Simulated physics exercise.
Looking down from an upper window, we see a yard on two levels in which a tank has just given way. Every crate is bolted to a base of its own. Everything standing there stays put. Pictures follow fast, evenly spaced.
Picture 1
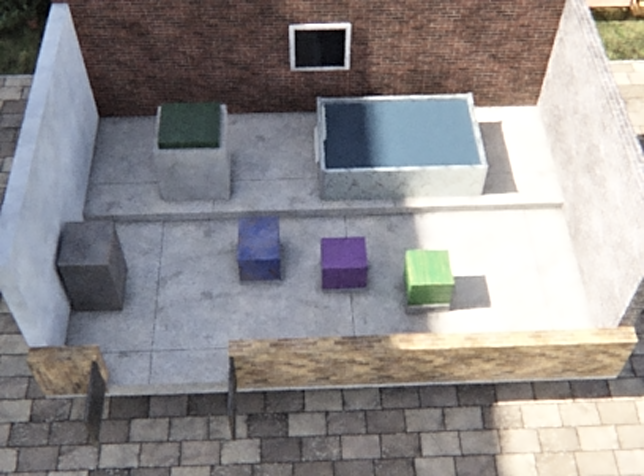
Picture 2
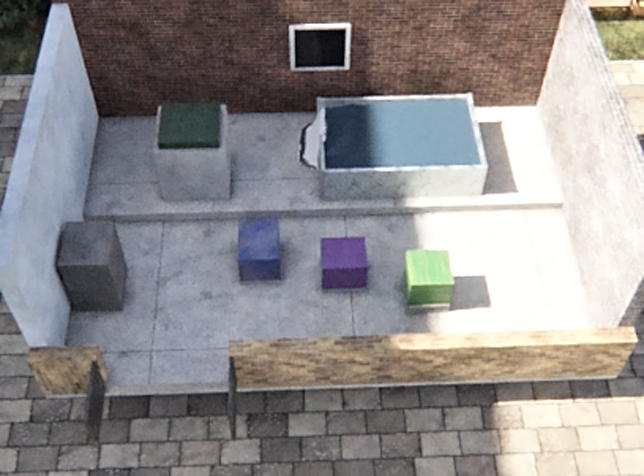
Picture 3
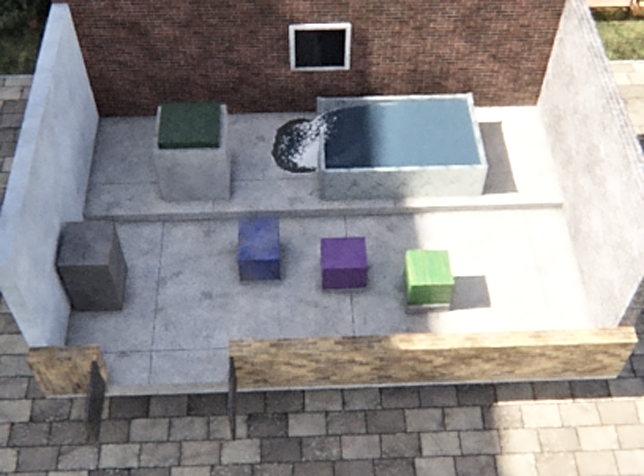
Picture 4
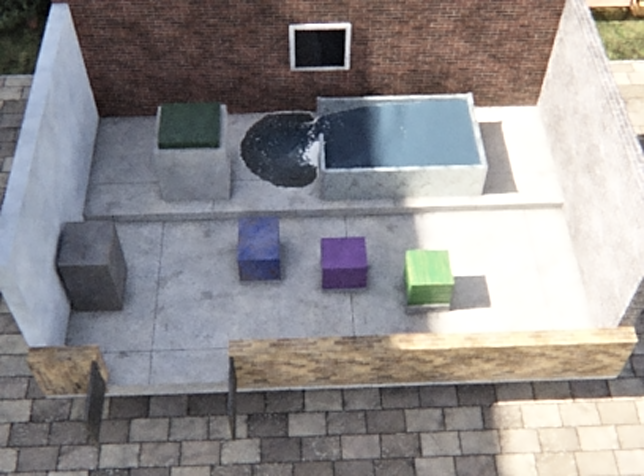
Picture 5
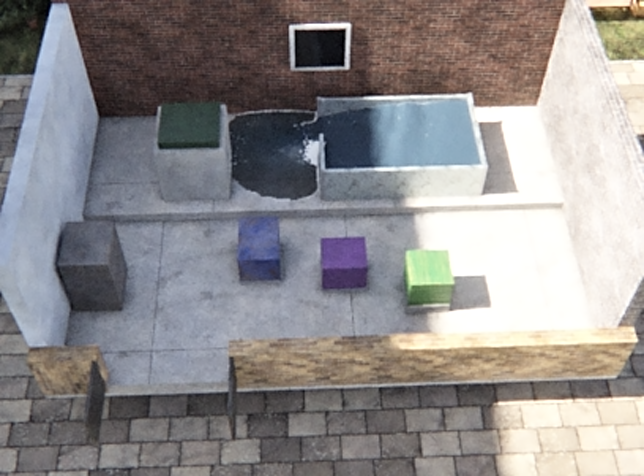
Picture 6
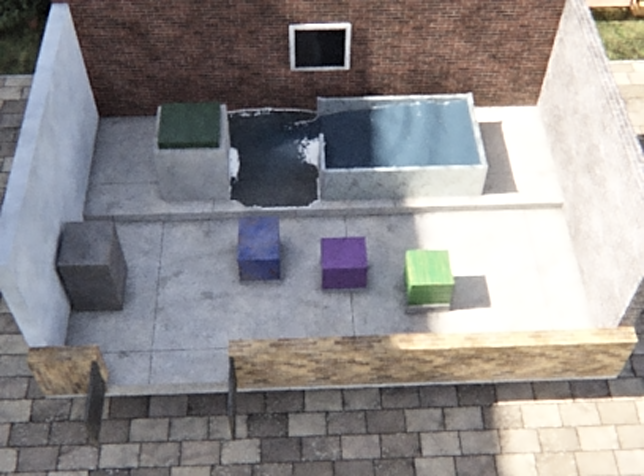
In a walled yard, water bursts from the tank's left side and spreads left to the green-topped block.
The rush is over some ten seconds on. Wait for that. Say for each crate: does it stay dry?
Result: Looks like the blue crate is within reach of the water. Looks like the green crate is out of reach of the water. Looks like the purple crate is out of reach of the water.
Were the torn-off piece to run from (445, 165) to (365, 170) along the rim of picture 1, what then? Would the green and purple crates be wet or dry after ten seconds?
First, the green crate is flooded; second, the purple crate is flooded.
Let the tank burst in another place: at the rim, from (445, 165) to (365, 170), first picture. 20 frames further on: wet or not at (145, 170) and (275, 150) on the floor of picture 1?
In the order asked: Left untouched and left untouched.
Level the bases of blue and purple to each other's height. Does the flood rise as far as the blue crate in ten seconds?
Looks like the blue crate is inundated.
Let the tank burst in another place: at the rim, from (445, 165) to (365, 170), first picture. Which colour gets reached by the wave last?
The blue-painted one.
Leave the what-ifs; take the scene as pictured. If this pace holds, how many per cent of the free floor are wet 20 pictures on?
My estimate is close to 50 per cent.
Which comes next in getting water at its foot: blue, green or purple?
First to get wet: The blue crate.
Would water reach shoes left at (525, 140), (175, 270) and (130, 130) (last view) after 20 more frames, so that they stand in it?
Status by point, in sequence: Unwetted; waterlogged; waterlogged.
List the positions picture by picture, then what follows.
In the first frame, the water tank at (399, 135) is whole and still.
In the second frame, water pours out at (322, 136) and has run to (305, 162).
In the third frame, the front is at (277, 158), out from the gap at (322, 138).
In the fourth frame, the front is at (246, 156), out from the gap at (322, 138).
In the fifth frame, the front is at a hidden place, out from the gap at (322, 138).
In the sixth frame, the front is at a hidden place, out from the gap at (322, 138).
A moment on, water covers 15 % of the floor; the blue crate water round its plinth, the green crate not reached, the purple crate not reached.
Next, water covers 25 % of the floor; the blue crate water round its plinth, the green crate not reached, the purple crate not reached.
Then, water covers 50 % of the floor; the blue crate water round its plinth, the green crate not reached, the purple crate water round its plinth.
Later, water covers 70 % of the floor; the blue crate water round its plinth, the green crate water round its plinth, the purple crate water round its plinth.
In the end, water covers 85 % of the floor; the blue crate was topped, the green crate stayed above the water, the purple crate stayed above the water.
